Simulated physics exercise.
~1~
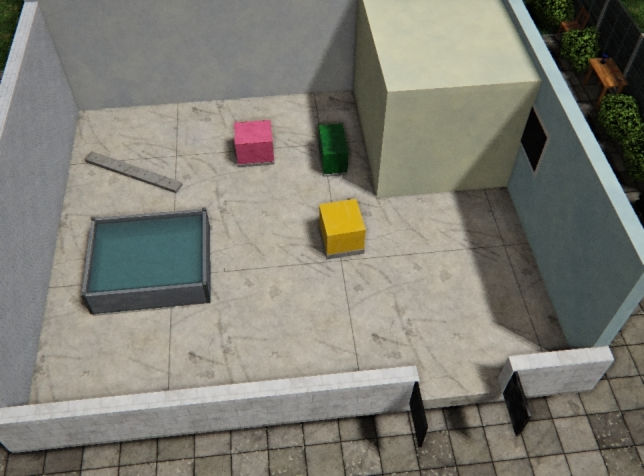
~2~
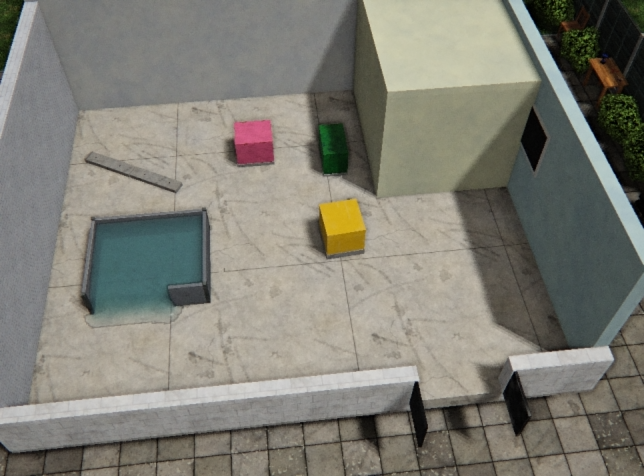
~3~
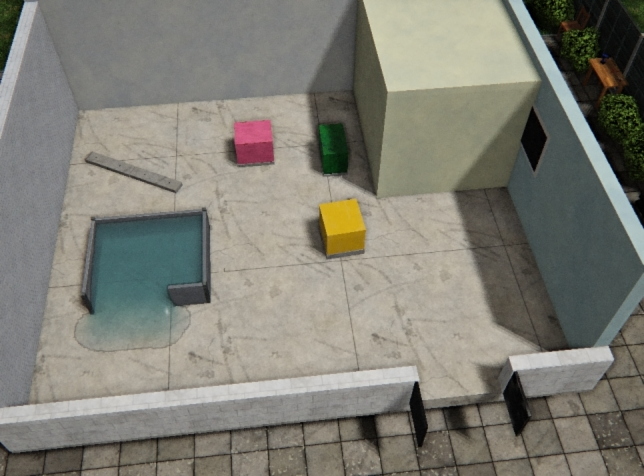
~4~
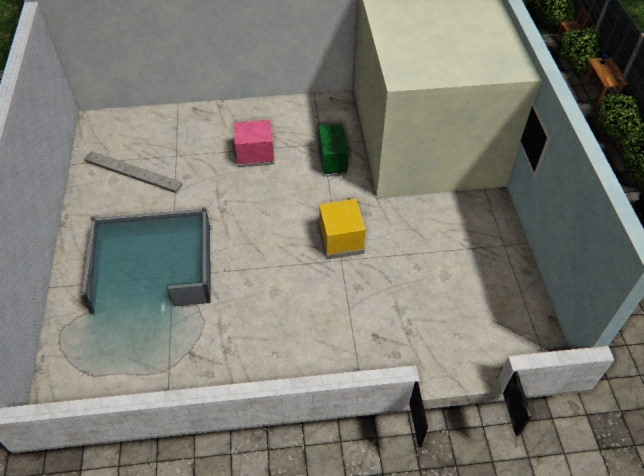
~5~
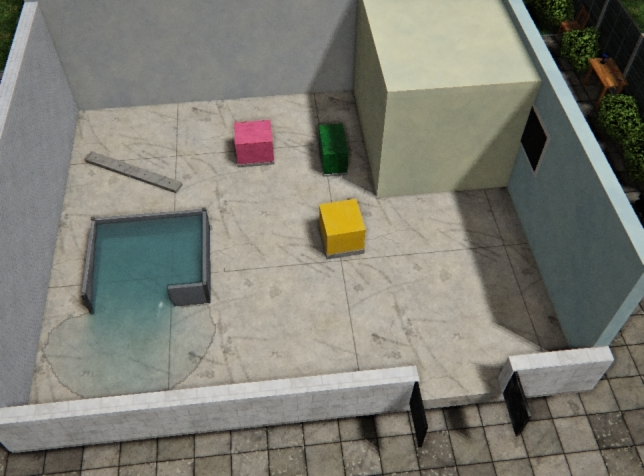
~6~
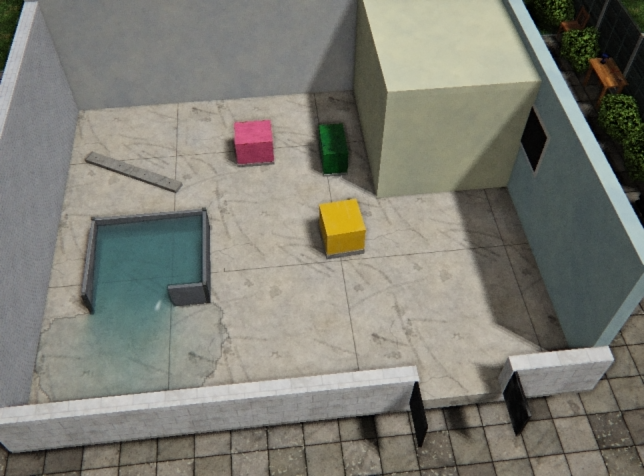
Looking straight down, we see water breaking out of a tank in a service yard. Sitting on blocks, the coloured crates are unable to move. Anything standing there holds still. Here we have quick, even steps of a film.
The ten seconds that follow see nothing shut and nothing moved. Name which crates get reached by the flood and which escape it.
Yellow crate: Remains dry, pink crate: Remains dry, green crate: Remains dry.
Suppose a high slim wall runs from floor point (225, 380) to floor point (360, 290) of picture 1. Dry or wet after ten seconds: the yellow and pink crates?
Yellow crate is left untouched; pink crate is left untouched.
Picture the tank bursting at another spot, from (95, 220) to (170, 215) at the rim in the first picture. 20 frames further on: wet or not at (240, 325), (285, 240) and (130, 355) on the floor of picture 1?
Well, the first one's left untouched, the second's left untouched, and the third's left untouched.
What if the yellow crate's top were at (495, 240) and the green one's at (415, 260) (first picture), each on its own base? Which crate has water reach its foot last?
My pick is the one in pink.
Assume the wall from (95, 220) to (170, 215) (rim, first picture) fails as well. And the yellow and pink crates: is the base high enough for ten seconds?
Observed: Yellow stays clear; pink is doused.
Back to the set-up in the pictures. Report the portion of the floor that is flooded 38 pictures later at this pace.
Estimate: Near 55 %.
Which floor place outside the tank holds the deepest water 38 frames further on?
It should be deepest at about (69, 169).
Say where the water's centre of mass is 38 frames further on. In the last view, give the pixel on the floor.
Somewhere near (197, 301).
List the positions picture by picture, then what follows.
The tank at (148, 253) is whole and still, in the first picture.
The front is at (177, 311), out from the gap at (132, 302), in the second picture.
Water pours out at (132, 303) and has run to (180, 329), in the third picture.
Water pours out at (132, 303) and has run to (160, 367), in the fourth picture.
Water pours out at (133, 304) and has run to (155, 392), in the fifth picture.
Water pours out at (132, 303) and has run to a hidden place, in the sixth picture.
A moment on, water covers 10 % of the floor; the yellow crate not reached, the pink crate not reached, the green crate not reached.
Next, water covers 15 % of the floor; the yellow crate not reached, the pink crate not reached, the green crate not reached.
Then, water covers 30 % of the floor; the yellow crate not reached, the pink crate not reached, the green crate not reached.
Later, water covers 55 % of the floor; the yellow crate water round its plinth, the pink crate not reached, the green crate not reached.
In the end, water covers 75 % of the floor; the yellow crate stayed above the water, the pink crate stayed above the water, the green crate stayed above the water.
